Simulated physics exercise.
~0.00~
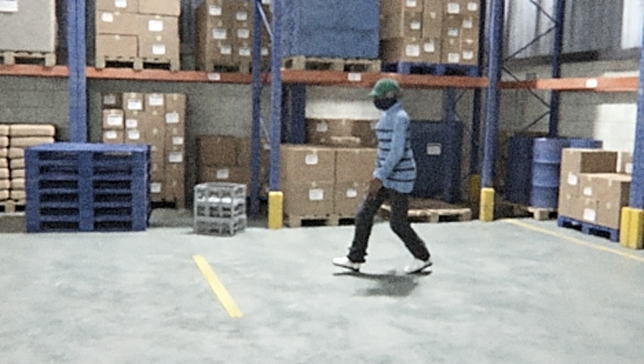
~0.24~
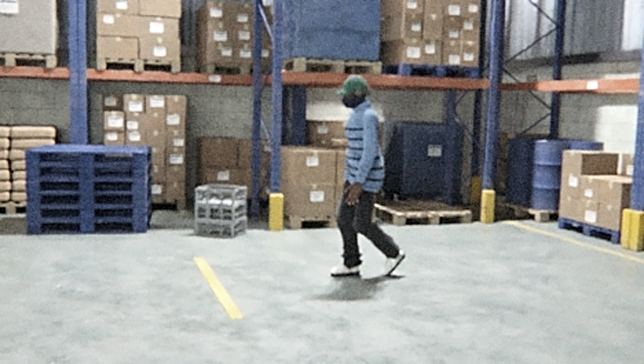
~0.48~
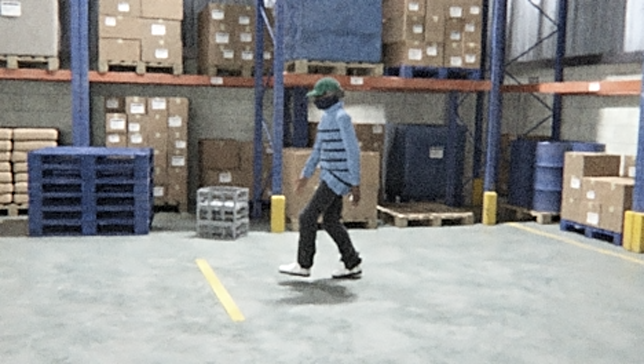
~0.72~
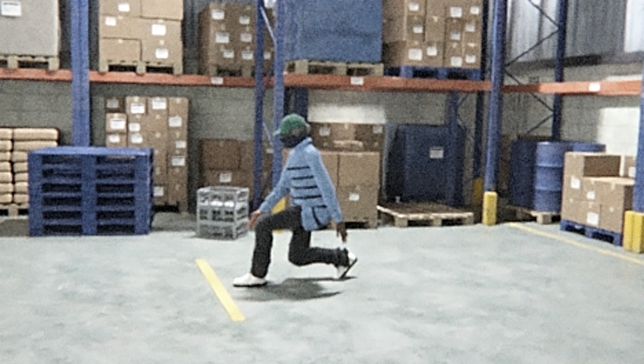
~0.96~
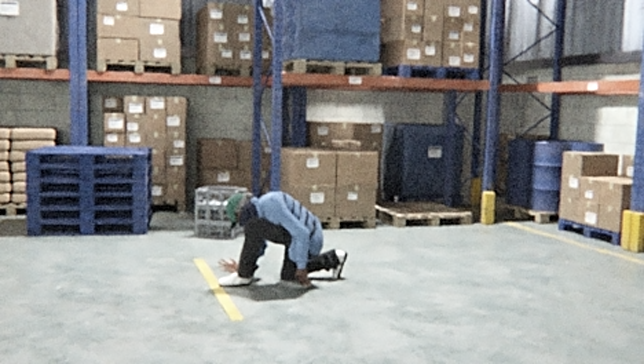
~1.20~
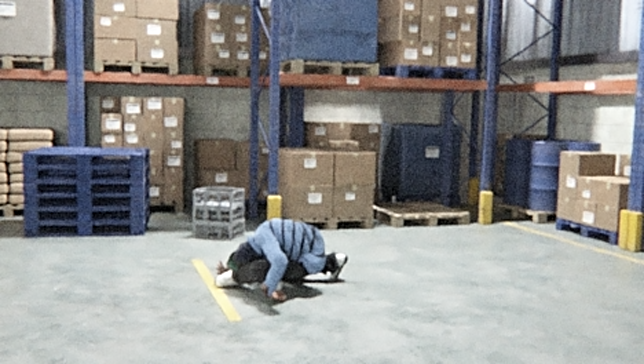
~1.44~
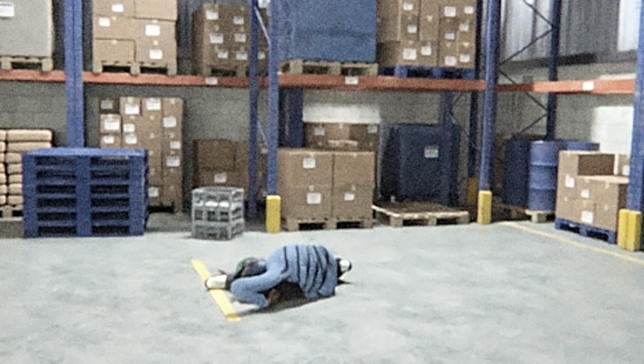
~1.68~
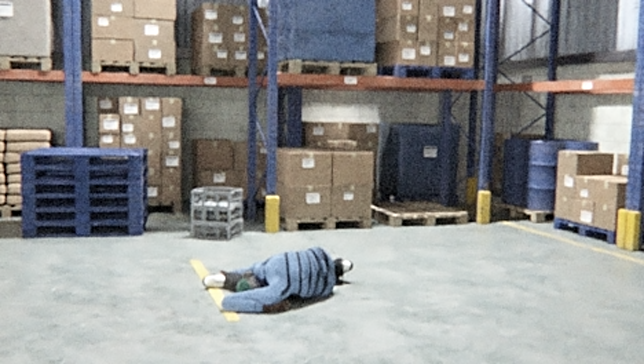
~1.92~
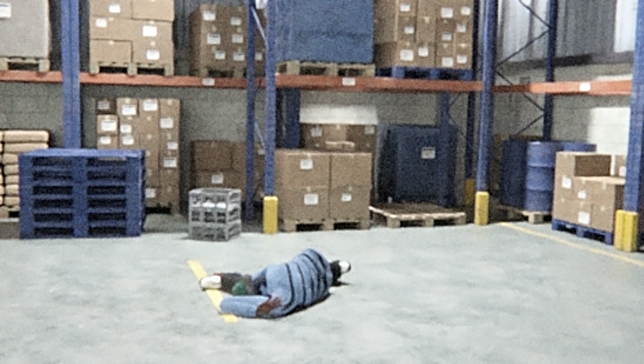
The clip shows a person in a green cap and blue striped top walking left across a warehouse floor, dropping to one knee, putting hands to the floor and folding down, ending curled on the ground beside the yellow strip, with head and chest short of it.
